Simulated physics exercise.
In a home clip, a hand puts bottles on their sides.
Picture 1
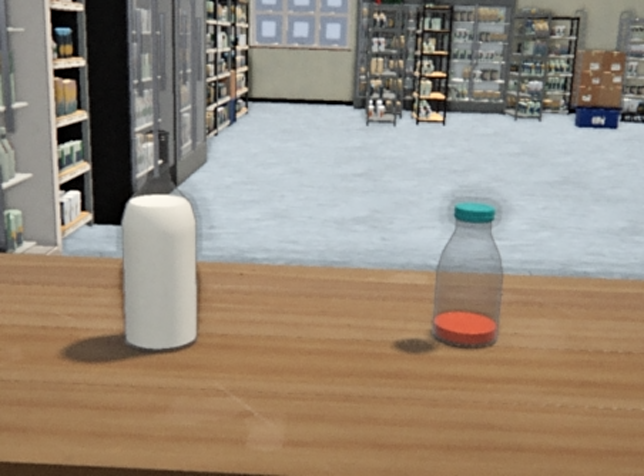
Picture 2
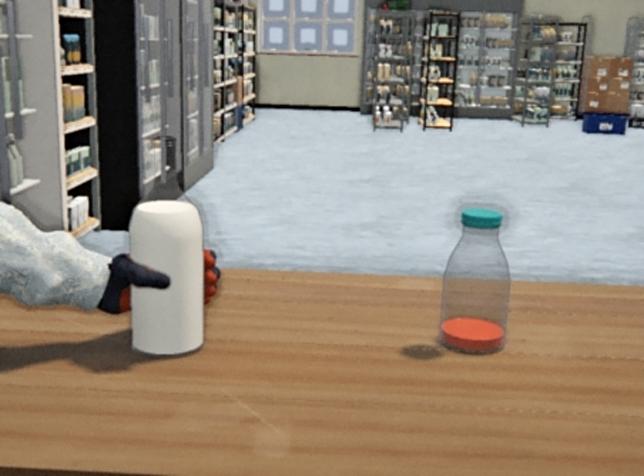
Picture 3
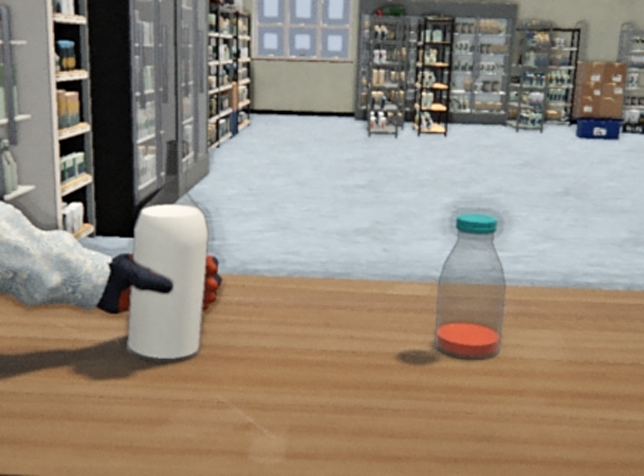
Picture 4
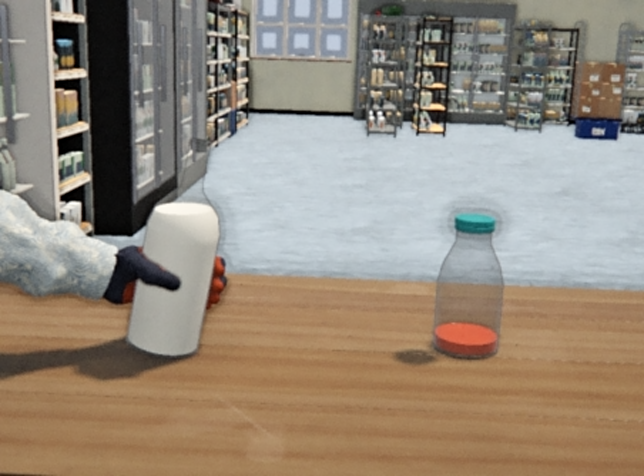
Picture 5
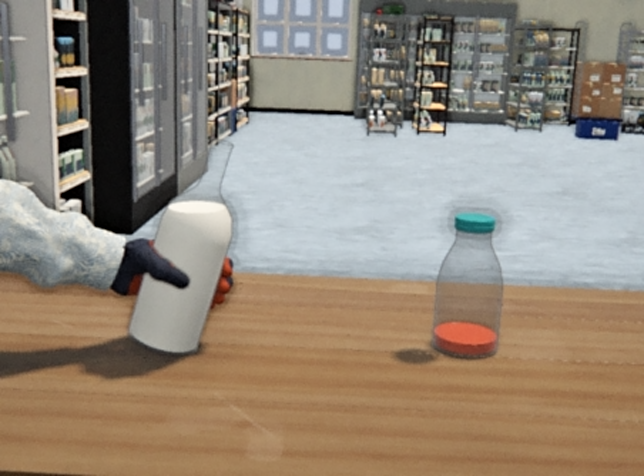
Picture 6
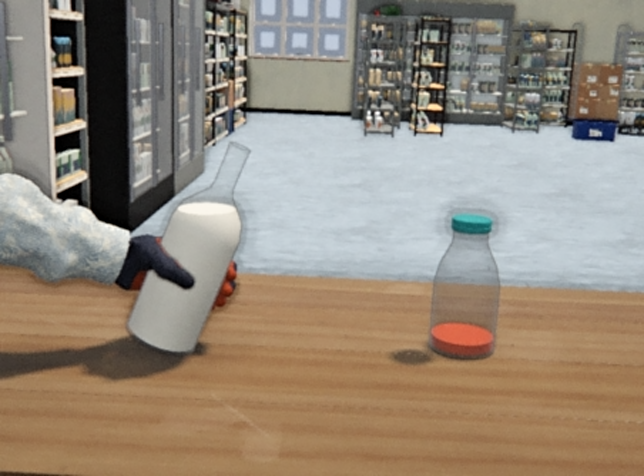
On a wooden counter, a gloved hand grips the left bottle and tilts it rightward.
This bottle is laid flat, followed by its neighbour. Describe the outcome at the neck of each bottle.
Left: The contents come out. Right: The contents stay inside.
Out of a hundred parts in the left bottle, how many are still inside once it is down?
Some 40 per cent.
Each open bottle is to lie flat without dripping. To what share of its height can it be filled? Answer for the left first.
Around 24 percent, then around 14 percent.
Shortly, the left bottle is nearly down; left bottle, no leak.
Then, the left bottle lies flat; left bottle, it leaks.
At the finish, both lie flat; left bottle, it leaks; right bottle, no leak.
